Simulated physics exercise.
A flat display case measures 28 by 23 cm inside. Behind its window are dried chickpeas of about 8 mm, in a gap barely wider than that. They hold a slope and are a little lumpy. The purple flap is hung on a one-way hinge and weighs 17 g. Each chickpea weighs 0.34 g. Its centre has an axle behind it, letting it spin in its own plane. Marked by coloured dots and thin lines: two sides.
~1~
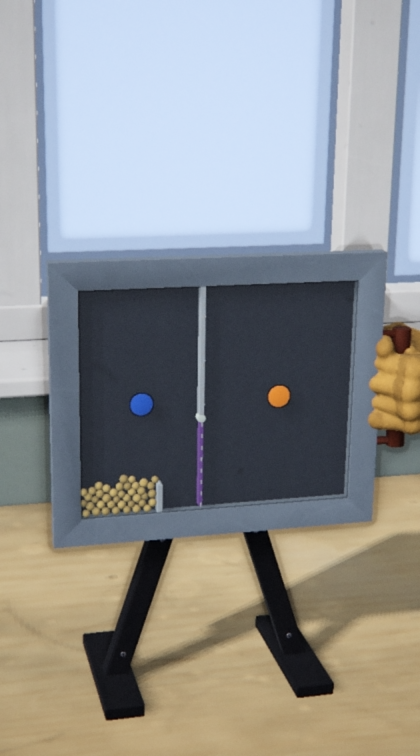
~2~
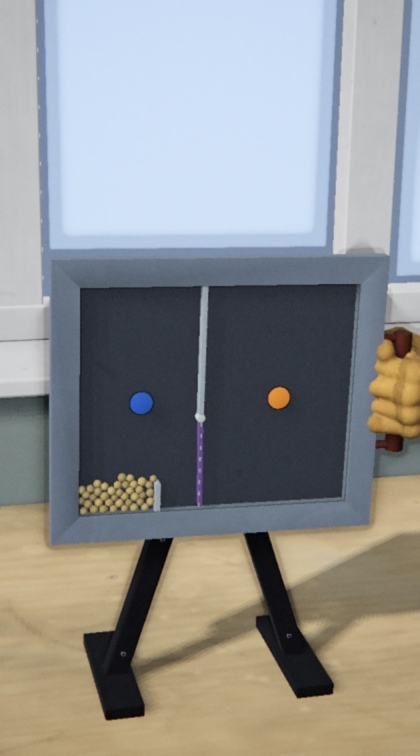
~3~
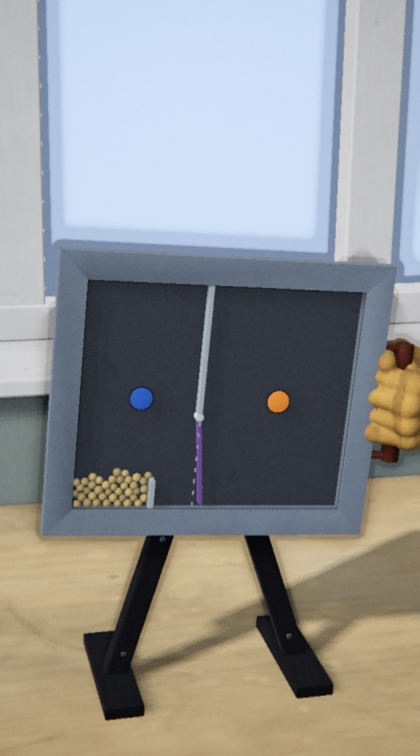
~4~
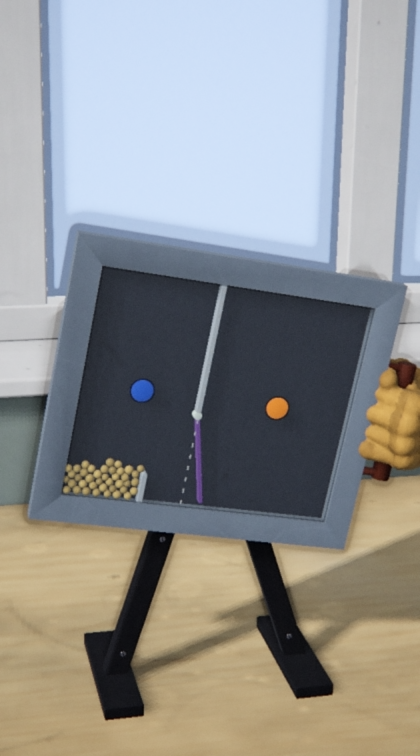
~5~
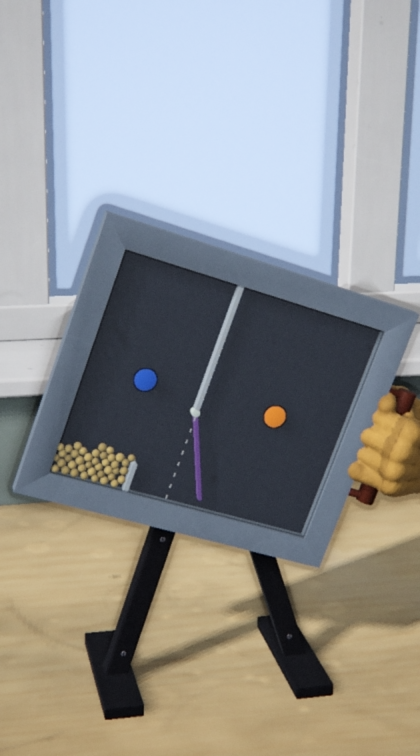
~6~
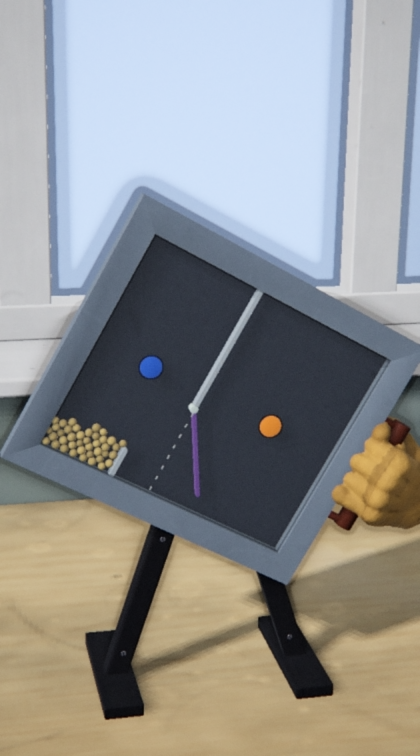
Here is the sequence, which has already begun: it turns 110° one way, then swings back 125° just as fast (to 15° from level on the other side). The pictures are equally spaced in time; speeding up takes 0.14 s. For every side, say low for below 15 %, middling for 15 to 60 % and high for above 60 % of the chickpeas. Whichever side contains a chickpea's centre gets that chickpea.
You'd find the orange in the middle bracket and the blue in the highest bracket.
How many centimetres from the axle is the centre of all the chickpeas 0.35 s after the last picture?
It sits around 3 cm to the left and around 8 cm up.
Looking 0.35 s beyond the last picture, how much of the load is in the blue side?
95 percent.
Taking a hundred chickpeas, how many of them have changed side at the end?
Roughly 30 per cent.
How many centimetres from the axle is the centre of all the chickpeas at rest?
It lies close to 2 centimetres left and 11 centimetres below.
Then, 0.35 s after the last picture, it stands 110° clockwise; the chickpeas' middle is 3 cm left of and 8 cm above the centre; orange 10 %, blue 95 %; purple flap open 50°.
Then, 0.63 s after the last picture, it stands 47° clockwise; the chickpeas' middle is 1 cm right of and level with the centre; orange 30 %, blue 70 %; purple flap open 49°.
Then, 0.91 s after the last picture, it stands 15° anticlockwise; the chickpeas' middle is in line with and 11 cm below the centre; orange 30 %, blue 70 %; purple flap open 4°.
All still 1.9 s after it, it stands 15° anticlockwise; orange 30 %, blue 70 %; purple flap shut.
